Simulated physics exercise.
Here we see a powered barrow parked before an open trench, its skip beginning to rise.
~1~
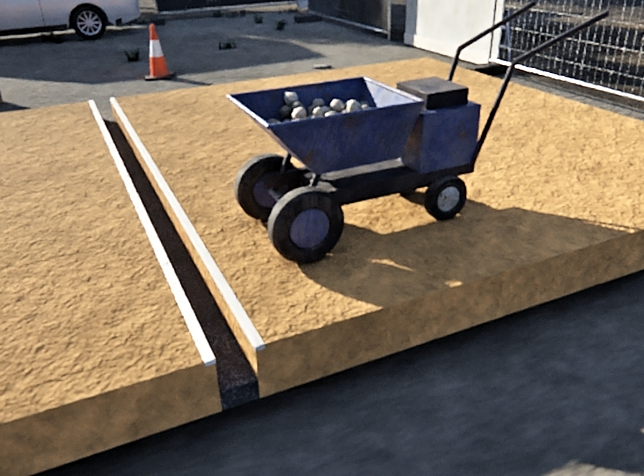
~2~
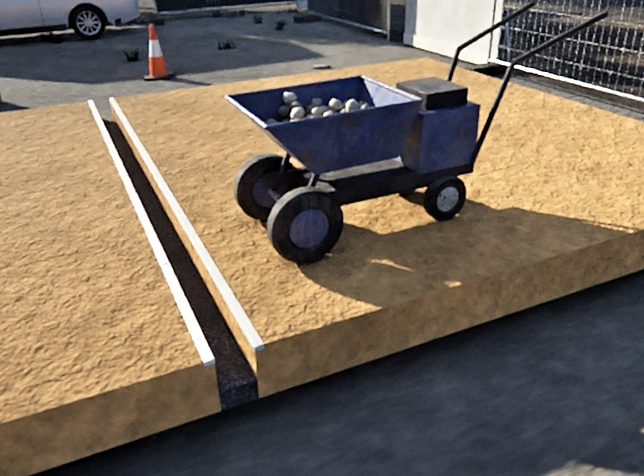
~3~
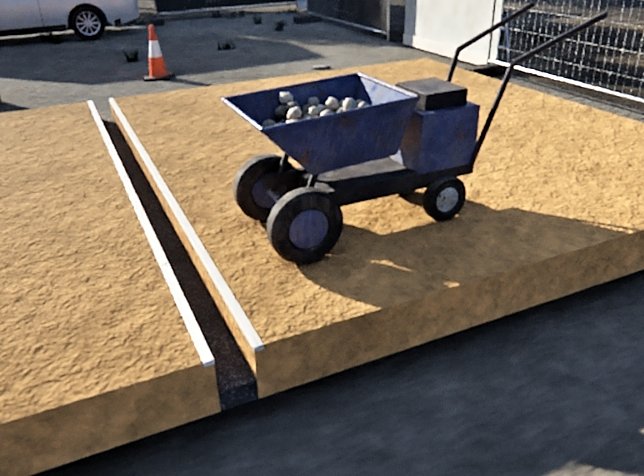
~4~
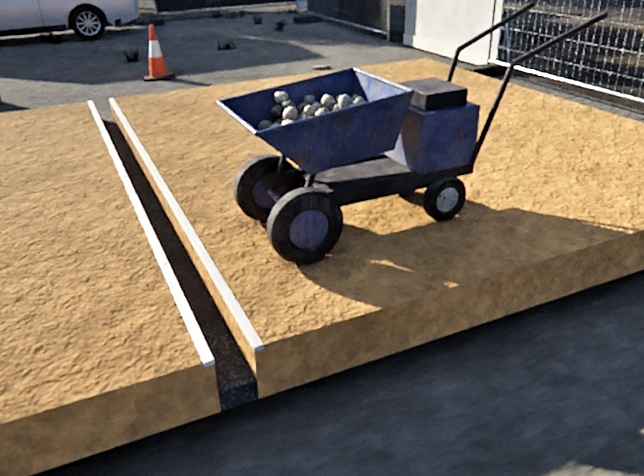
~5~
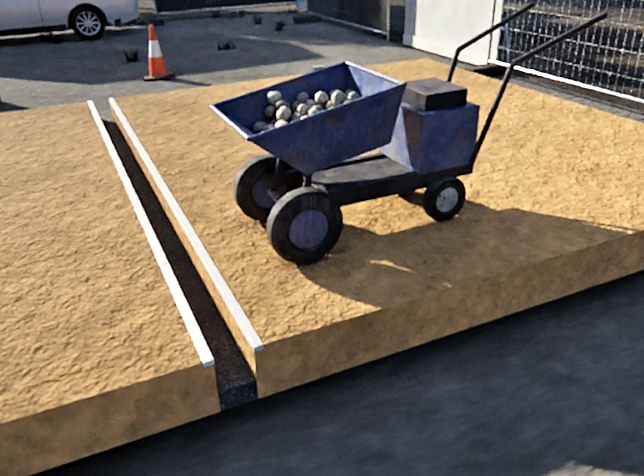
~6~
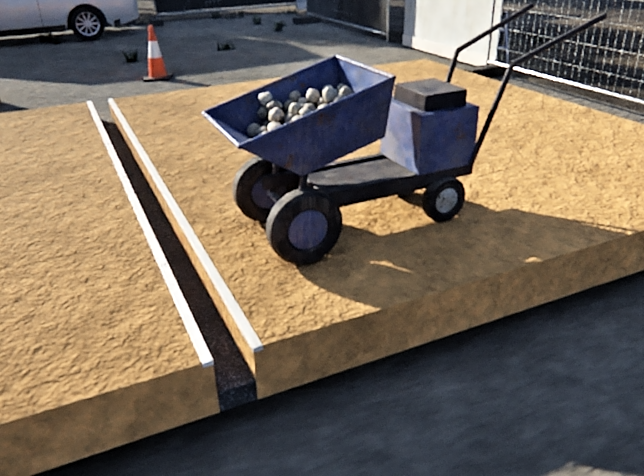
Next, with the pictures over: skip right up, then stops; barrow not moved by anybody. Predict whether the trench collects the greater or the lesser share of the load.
A minority.
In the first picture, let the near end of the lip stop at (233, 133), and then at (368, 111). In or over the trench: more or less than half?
A minority at the first place, then a minority at the second.
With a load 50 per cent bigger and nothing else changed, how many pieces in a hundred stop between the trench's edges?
It would be around 20 per cent.
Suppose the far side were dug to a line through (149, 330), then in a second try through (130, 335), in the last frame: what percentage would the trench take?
90 and 100 percent.
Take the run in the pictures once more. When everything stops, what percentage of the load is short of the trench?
About 0 per cent.
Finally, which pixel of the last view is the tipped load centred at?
Somewhere around (124, 272) in the last picture.
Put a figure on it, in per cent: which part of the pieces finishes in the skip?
Roughly 0 percent.
Soon, skip tipped steeply; all in the skip.
A while on, skip tipped right over; most in the skip; a stray few in or heaped over the trench; about a quarter beyond it; a stray few falling.
Towards the end, skip tipped right over; a small part in the skip; about a quarter in or heaped over the trench; most beyond it.
Finally, skip tipped right over; about a quarter in or heaped over the trench; most beyond it.
